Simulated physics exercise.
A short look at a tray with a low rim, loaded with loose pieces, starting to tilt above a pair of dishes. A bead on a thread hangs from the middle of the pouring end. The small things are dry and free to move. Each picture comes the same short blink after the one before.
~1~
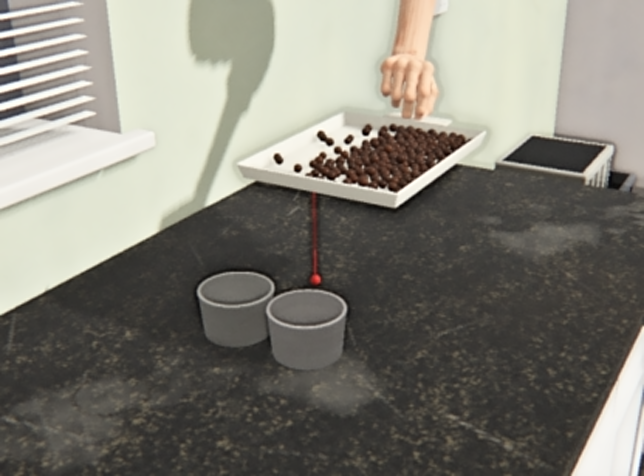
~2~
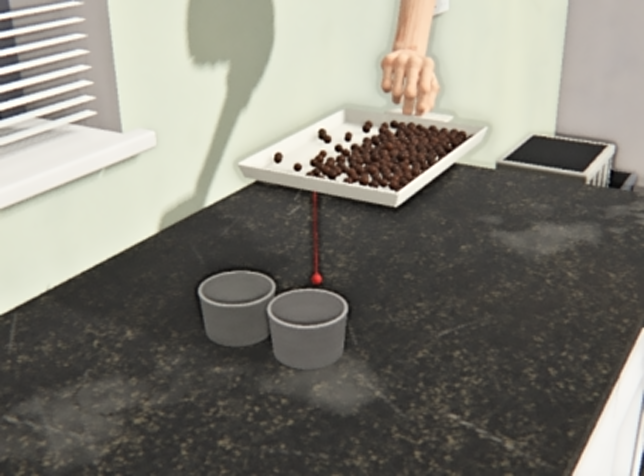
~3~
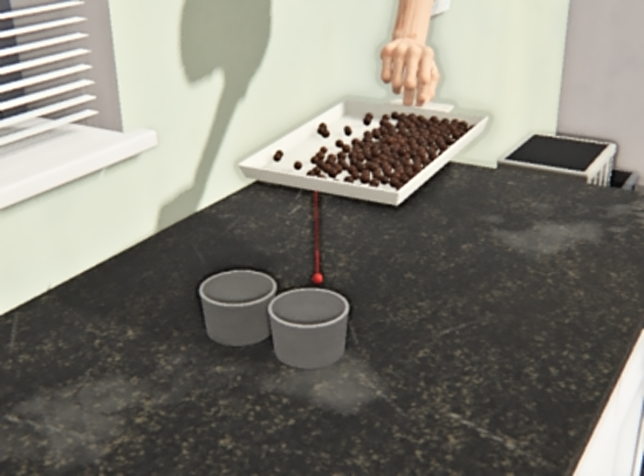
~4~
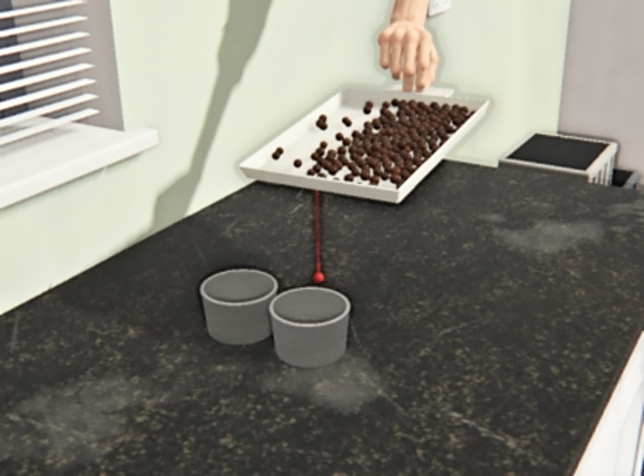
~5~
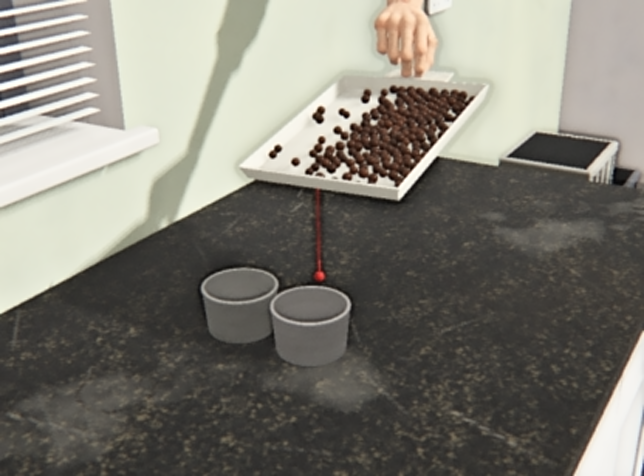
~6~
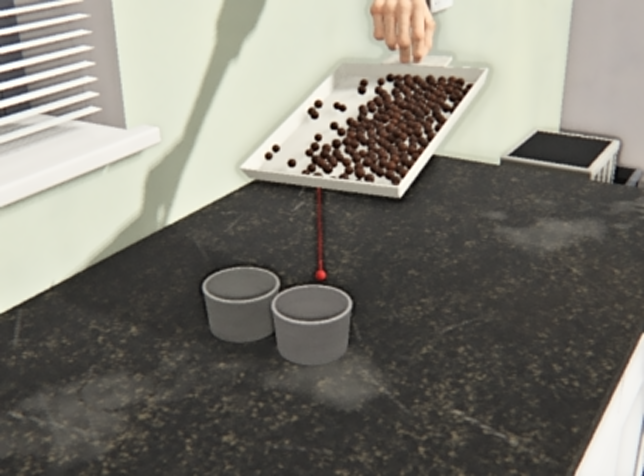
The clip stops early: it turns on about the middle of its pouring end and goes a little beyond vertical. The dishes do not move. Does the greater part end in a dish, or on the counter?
In the dishes lies over half of it.
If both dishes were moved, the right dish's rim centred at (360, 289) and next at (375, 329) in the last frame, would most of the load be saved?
One: Less than half. Two: Below a half.
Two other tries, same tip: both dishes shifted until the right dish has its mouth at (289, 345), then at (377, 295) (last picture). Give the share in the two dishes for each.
The first gives 0 %, the second 0 %.
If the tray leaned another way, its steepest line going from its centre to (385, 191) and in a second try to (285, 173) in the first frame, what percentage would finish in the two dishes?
In turn 0 and 60 in a hundred.
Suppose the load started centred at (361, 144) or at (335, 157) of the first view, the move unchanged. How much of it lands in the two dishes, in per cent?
First some 80, then 80 per cent.
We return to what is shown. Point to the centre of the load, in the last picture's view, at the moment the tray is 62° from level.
At about (282, 185).
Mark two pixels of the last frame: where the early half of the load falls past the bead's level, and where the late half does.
At about (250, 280), then at (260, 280).
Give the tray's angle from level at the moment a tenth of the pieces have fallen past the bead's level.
Around 60° of tilt.
Soon after the last picture, tray tipped steeply; about half on the tray; a small part in the right dish; a small part in the left dish; a small part outside both; about a quarter in the air.
A little later, tray tipped past a quarter turn; about a quarter in the right dish; about half in the left dish; about a quarter outside both; a stray few in the air.
Later still, tray tipped past a quarter turn; about a quarter in the right dish; about half in the left dish; about a quarter outside both.
By the end, tray tipped past a quarter turn; about a quarter in the right dish; about half in the left dish; about a quarter outside both.
